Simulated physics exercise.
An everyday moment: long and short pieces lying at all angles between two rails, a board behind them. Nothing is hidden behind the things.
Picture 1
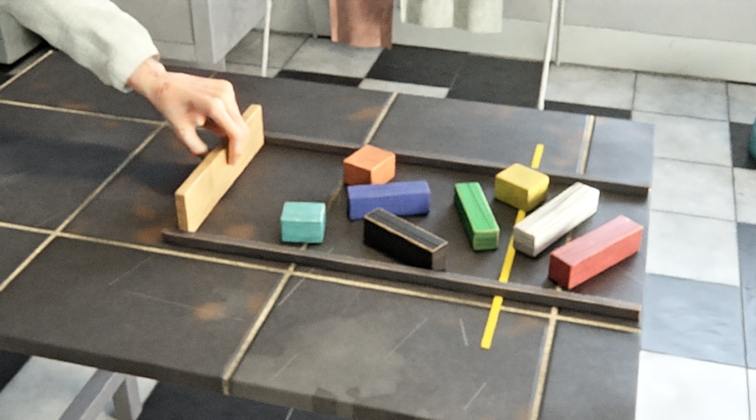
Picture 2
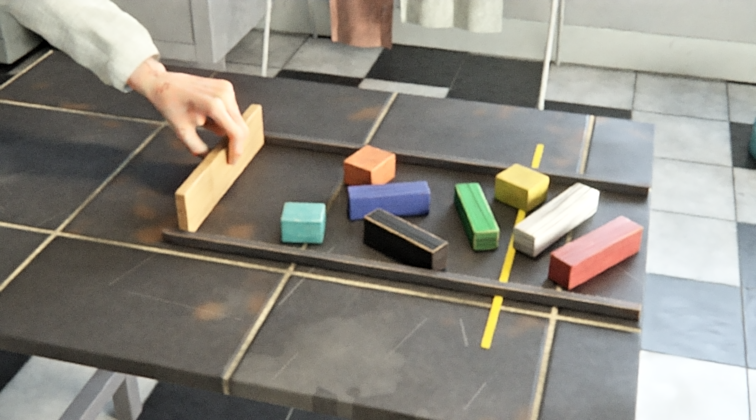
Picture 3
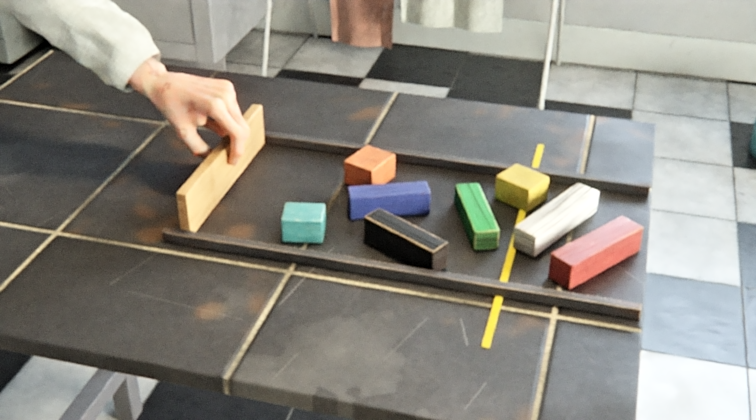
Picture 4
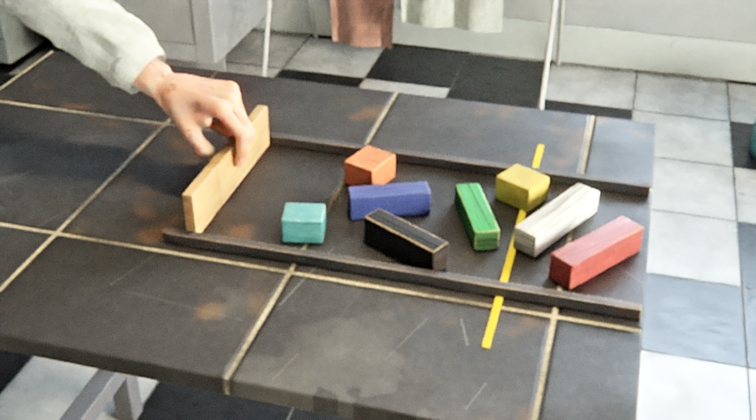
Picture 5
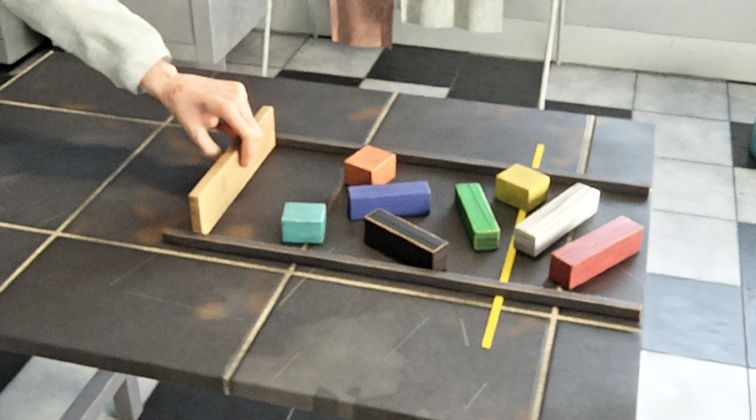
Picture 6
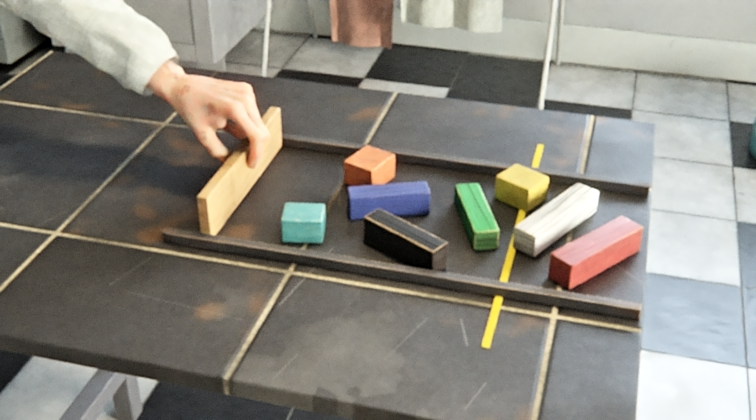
A hand in a pale sleeve grips a wooden board at the left of a dark tiled table, seen from above at an angle, with a checkered floor behind. Between two dark rails lie teal, orange and yellow blocks and blue, black, green, white and red bars, with yellow tape crossing at right. The hand holds nearly still, then slides the board slightly rightward, while the pieces and camera stay still.
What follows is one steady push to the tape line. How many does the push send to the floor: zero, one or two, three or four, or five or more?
The number that fall off is zero.
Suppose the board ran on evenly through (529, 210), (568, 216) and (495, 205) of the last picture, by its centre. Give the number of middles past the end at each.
It would be 0, 3 and 0.
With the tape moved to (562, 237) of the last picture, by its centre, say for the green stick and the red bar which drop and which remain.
The green stick remains up, the red bar comes down.
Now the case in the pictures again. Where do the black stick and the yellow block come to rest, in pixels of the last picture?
The black stick stops around (599, 274); the yellow block around (585, 189).
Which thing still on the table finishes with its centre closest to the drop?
Foremost is the red bar.
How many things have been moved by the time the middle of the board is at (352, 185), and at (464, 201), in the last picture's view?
First 4, then 8.
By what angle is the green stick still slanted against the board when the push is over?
Some 35 degrees.
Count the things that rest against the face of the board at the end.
In contact: 3.
Early on, none off yet; red bar at rest near (596, 251); white stick at rest near (557, 219); yellow block at rest near (522, 187).
A while later, none off yet; red bar at rest near (596, 251); white stick at rest near (557, 219); yellow block moving near (526, 186).
Further along, none off yet; red bar travelled a little near (613, 248); white stick travelled a little near (574, 223); yellow block travelled about its own width near (547, 184).
Finally, the number that fall off is zero.
